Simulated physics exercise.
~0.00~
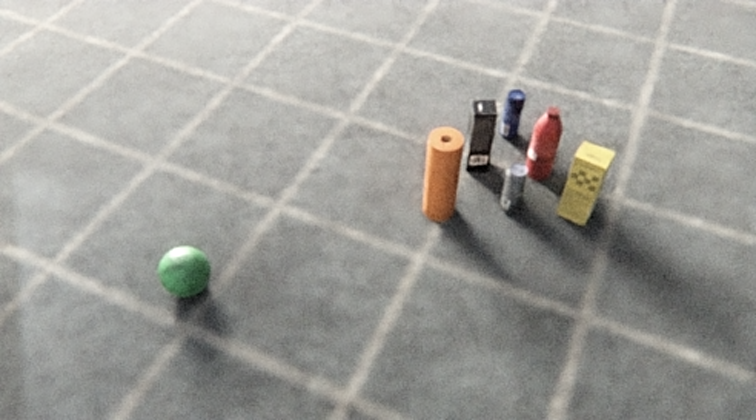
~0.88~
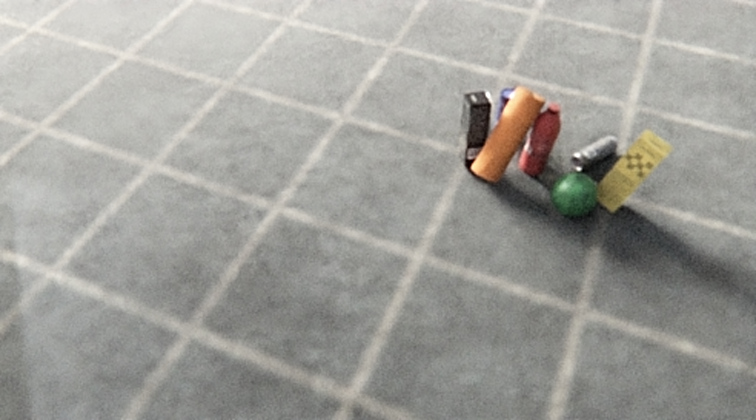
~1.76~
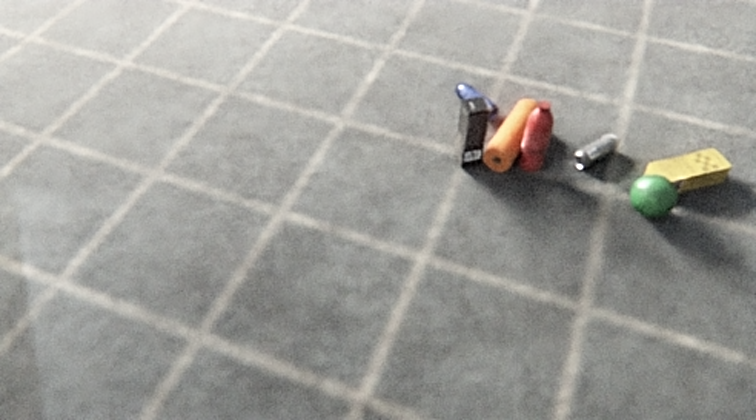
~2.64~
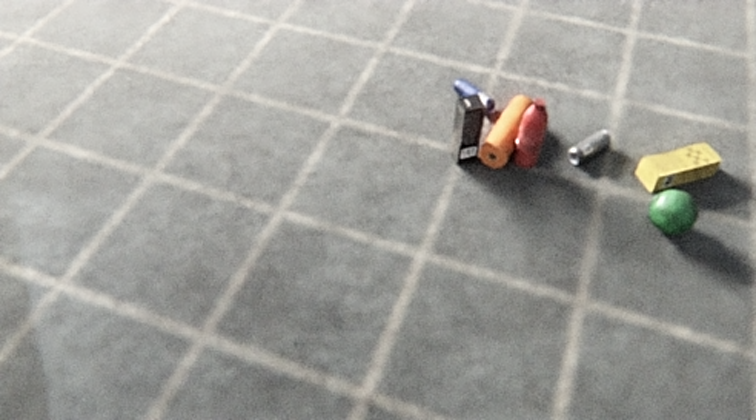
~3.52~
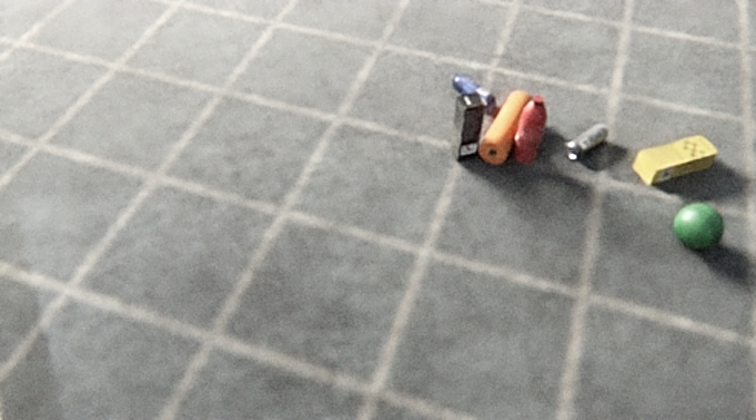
A green ball rolls rightward across a grey tiled floor, seen from above at an angle, towards a cluster of upright objects at the upper right. An orange roll, a black carton, a blue can, a red bottle, a small grey can and a yellow carton stand close together there. The ball runs in among them, tipping the orange roll, the grey can and the yellow carton. The blue can then topples too, behind the black carton. The ball rolls on towards the lower right, leaving the black carton and red bottle standing beside the fallen roll.
